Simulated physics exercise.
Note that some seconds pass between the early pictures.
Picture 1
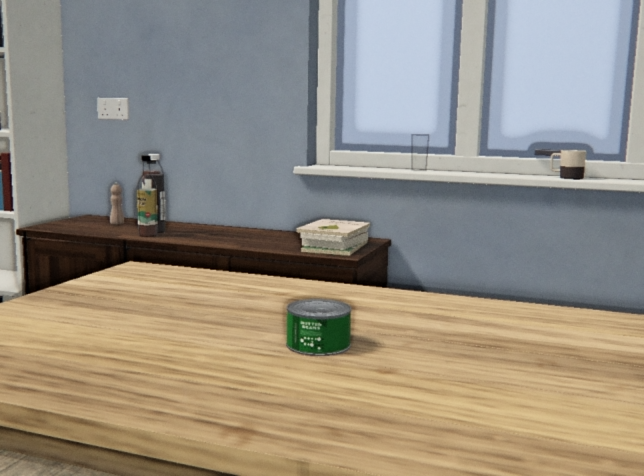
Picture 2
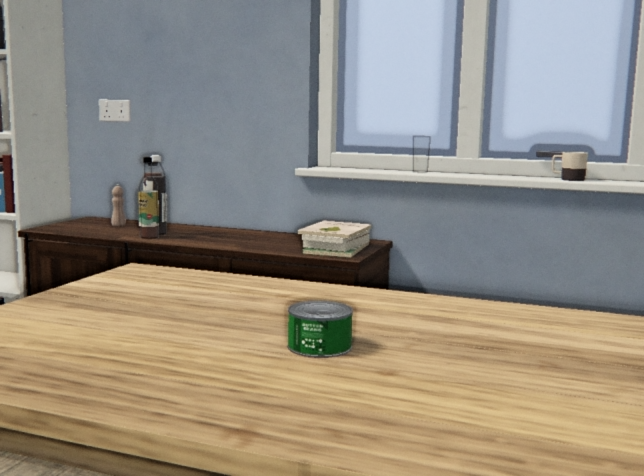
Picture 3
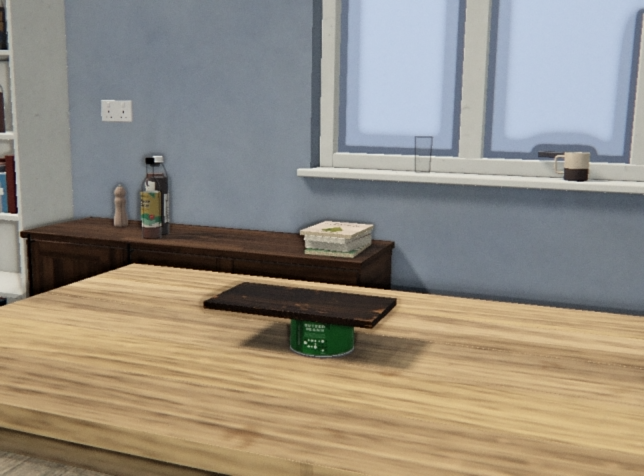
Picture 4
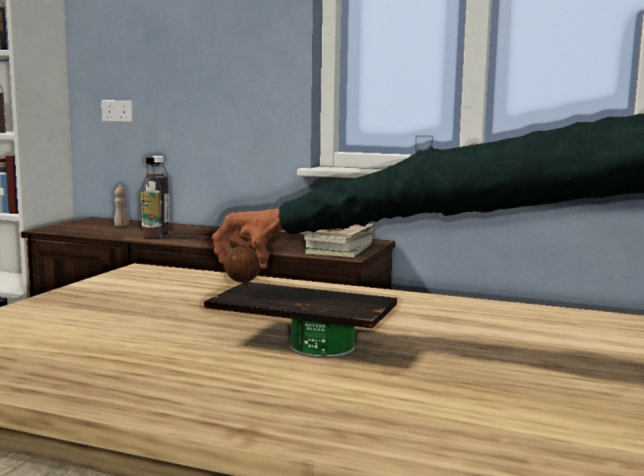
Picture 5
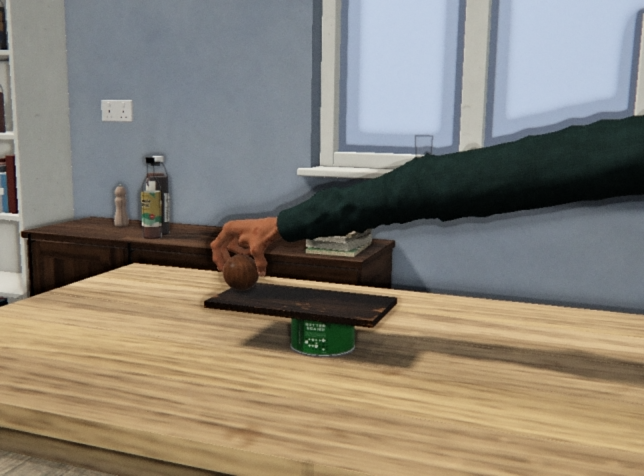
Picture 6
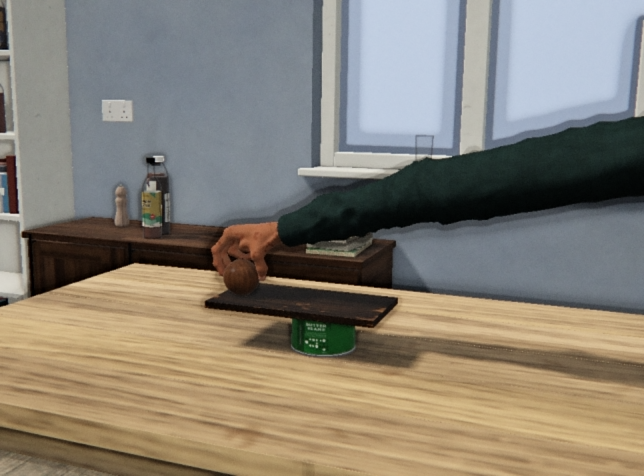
A dark board appeared on top of a green tub on a wooden table, then a dark-sleeved arm reached in from the right and lowered a brown onion onto the board's left end.
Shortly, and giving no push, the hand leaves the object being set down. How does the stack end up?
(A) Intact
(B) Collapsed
Collapsed.
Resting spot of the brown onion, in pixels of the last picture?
The object finishes somewhere near (201, 317).
Then, 0.40 s after the last picture, brown onion now fallen; black board tipped 32° from how it was.
Then, 0.70 s after the last picture, black board tipped 27° from how it was.
At rest, fallen, brown onion; the other 2 in place. Seen from the same camera at the end, brown onion near (201, 317). The stack gives way.
